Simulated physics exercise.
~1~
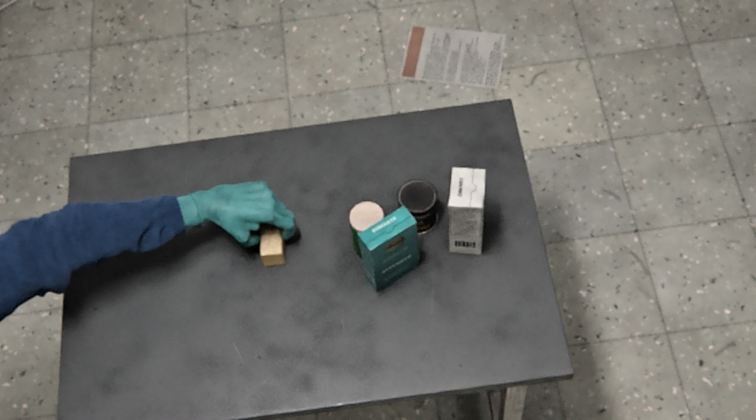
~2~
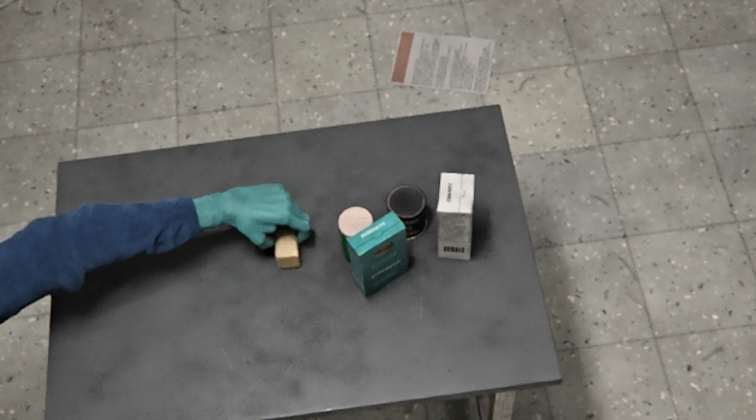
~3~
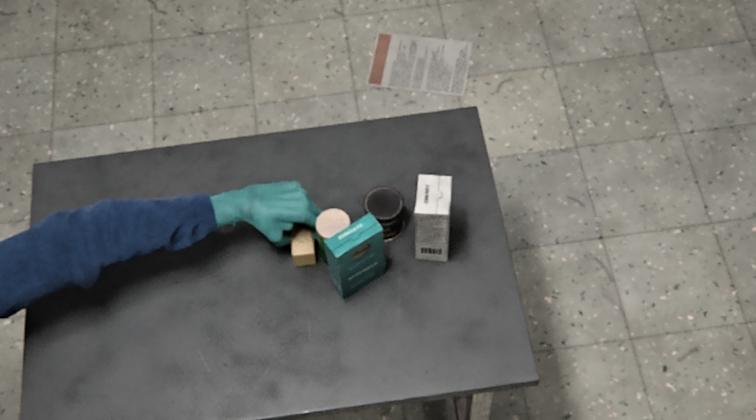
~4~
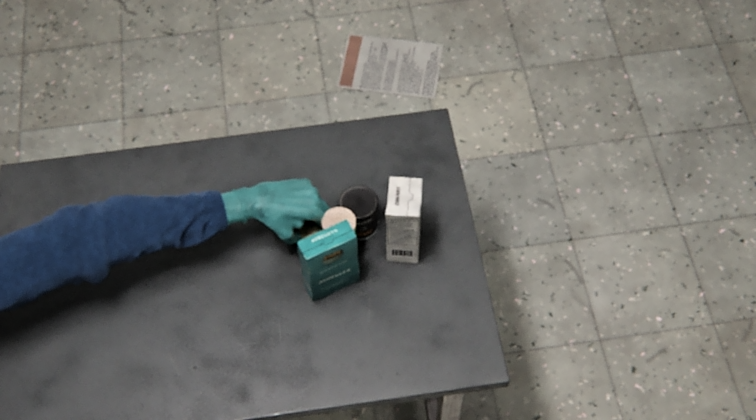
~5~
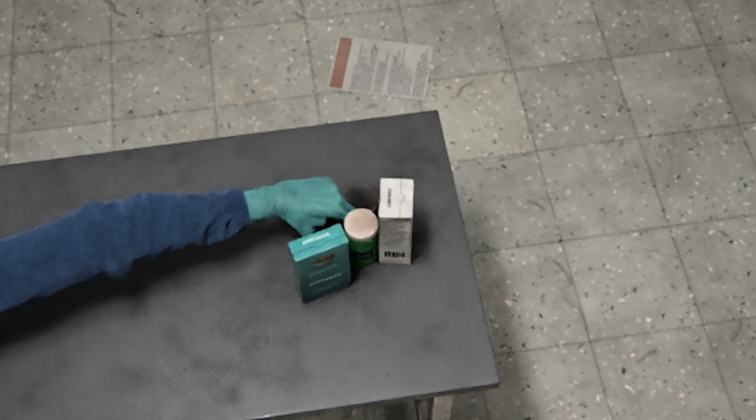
Gloved hand slowly pushing a small block across a dark table, nudging a green jar, still upright, toward a white carton.
